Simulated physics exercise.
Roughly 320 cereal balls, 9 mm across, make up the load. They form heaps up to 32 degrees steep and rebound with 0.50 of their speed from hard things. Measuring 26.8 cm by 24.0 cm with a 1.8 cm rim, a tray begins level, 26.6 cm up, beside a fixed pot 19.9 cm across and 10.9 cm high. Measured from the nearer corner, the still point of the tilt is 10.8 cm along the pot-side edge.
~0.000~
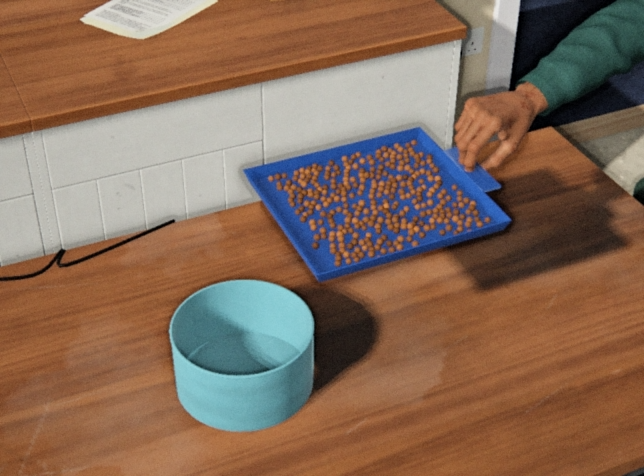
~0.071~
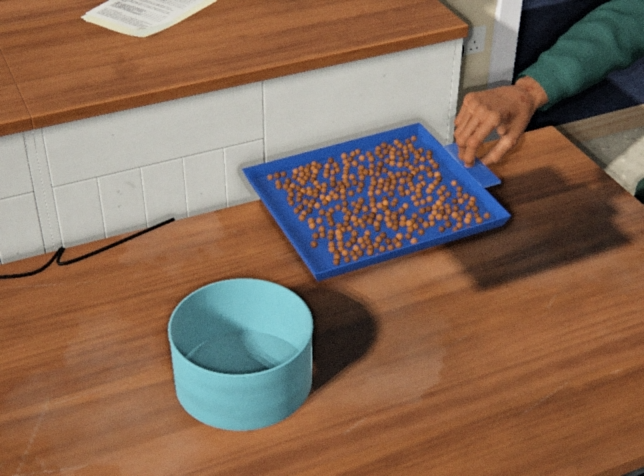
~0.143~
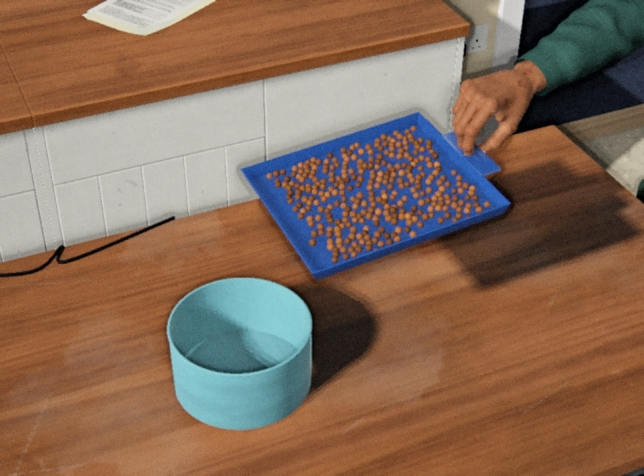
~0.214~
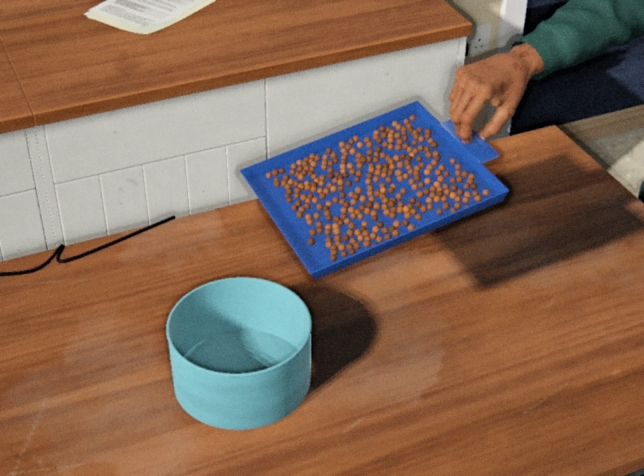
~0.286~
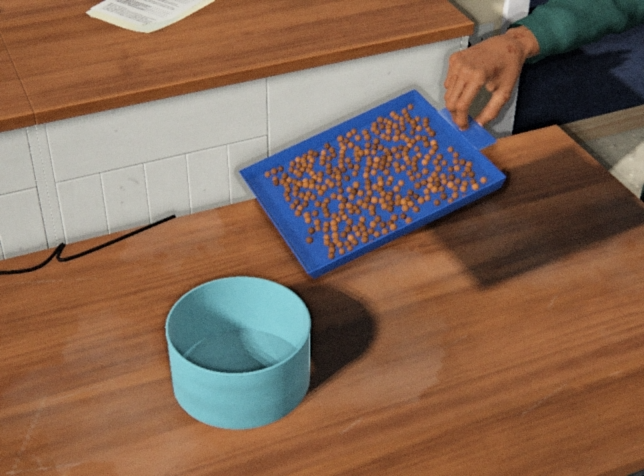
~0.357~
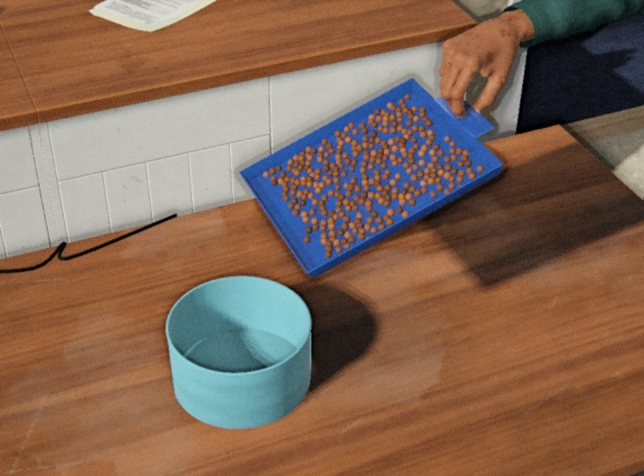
A blue tray covered in small brown balls started out level above a wooden table, then tilted steadily as a hand raised its right side, with a turquoise pot standing in front.
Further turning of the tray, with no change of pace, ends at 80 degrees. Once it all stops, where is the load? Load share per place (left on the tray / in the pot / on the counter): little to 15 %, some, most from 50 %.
Tray: Little; pot: Most; counter: Some.
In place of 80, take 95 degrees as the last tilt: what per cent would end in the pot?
It would be near 75 per cent.
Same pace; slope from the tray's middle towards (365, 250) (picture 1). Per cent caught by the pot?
Something like 0 in a hundred.
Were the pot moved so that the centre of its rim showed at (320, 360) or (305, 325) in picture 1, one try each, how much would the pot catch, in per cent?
About 15 and 30 per cent.
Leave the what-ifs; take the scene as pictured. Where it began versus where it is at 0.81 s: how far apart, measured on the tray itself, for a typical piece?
It has moved some 9 cm from its start.
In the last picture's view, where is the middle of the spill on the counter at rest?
At rest, its centre lies at about (191, 314).
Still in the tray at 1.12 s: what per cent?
Around 95 percent of it.
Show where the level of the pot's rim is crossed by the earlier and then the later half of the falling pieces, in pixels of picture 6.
Around (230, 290), then (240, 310).
After 0.81 s, tilt 48 degrees; the tray holds 100 %, the pot 0 %.
After 1.12 s, tilt 68 degrees; the tray holds 95 %, the pot 0 %.
After 1.52 s, tilt 80 degrees; the tray holds 45 %, the pot 20 %.
At rest (2.9 s), tray 5 %, pot 70 %, counter 20 %.
